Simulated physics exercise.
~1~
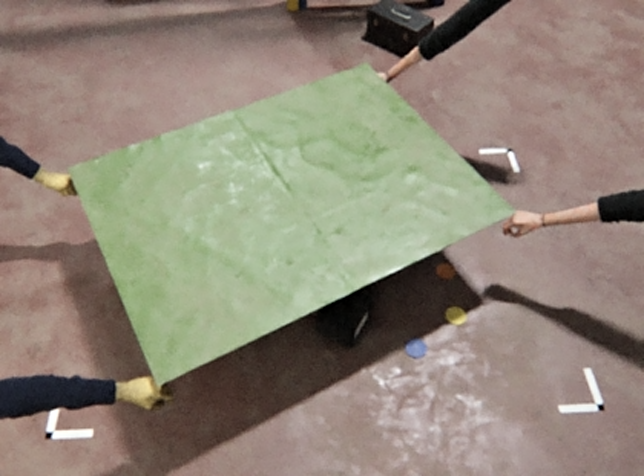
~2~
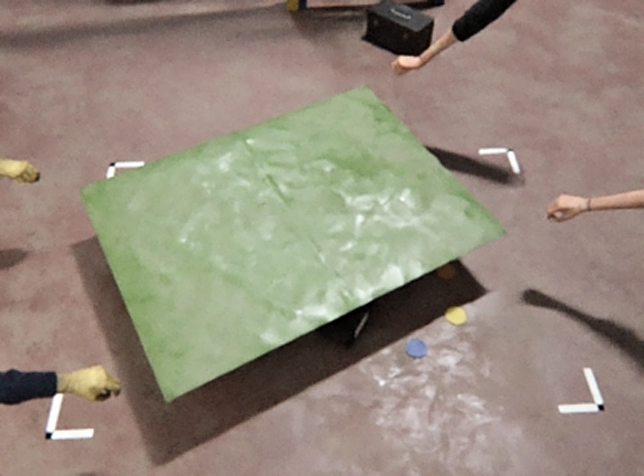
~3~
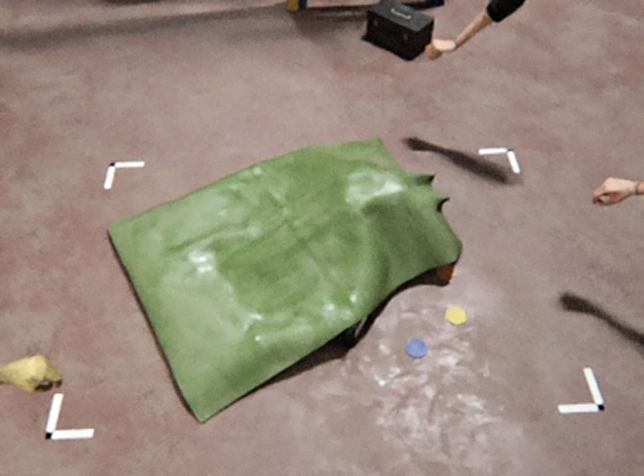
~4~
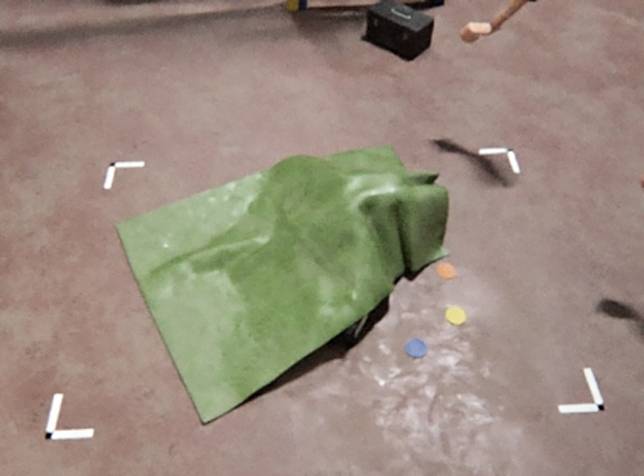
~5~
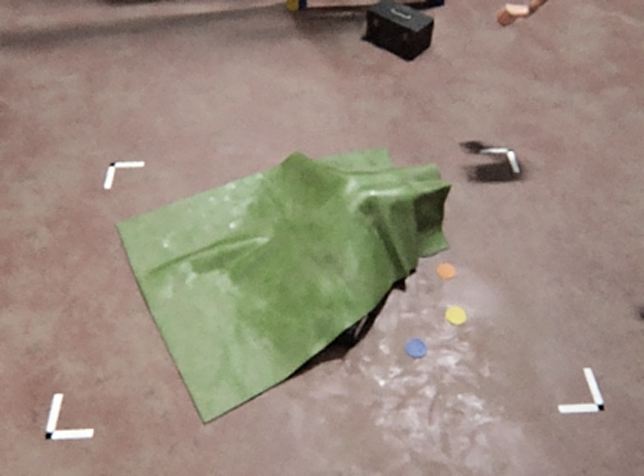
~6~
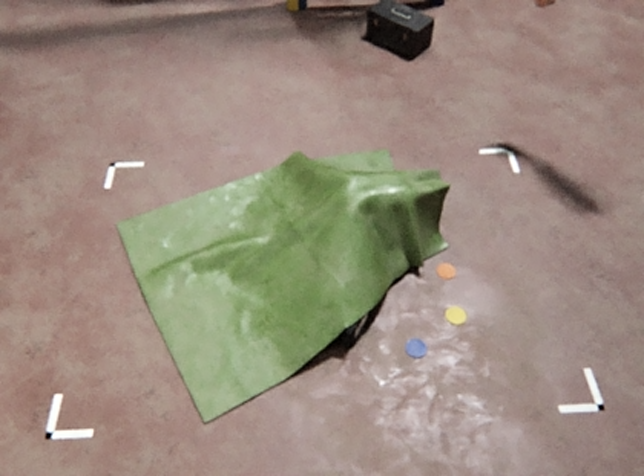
On a warehouse floor, hands releasing a green tarp that drops and drapes over hidden objects, three coloured discs left showing beside it.
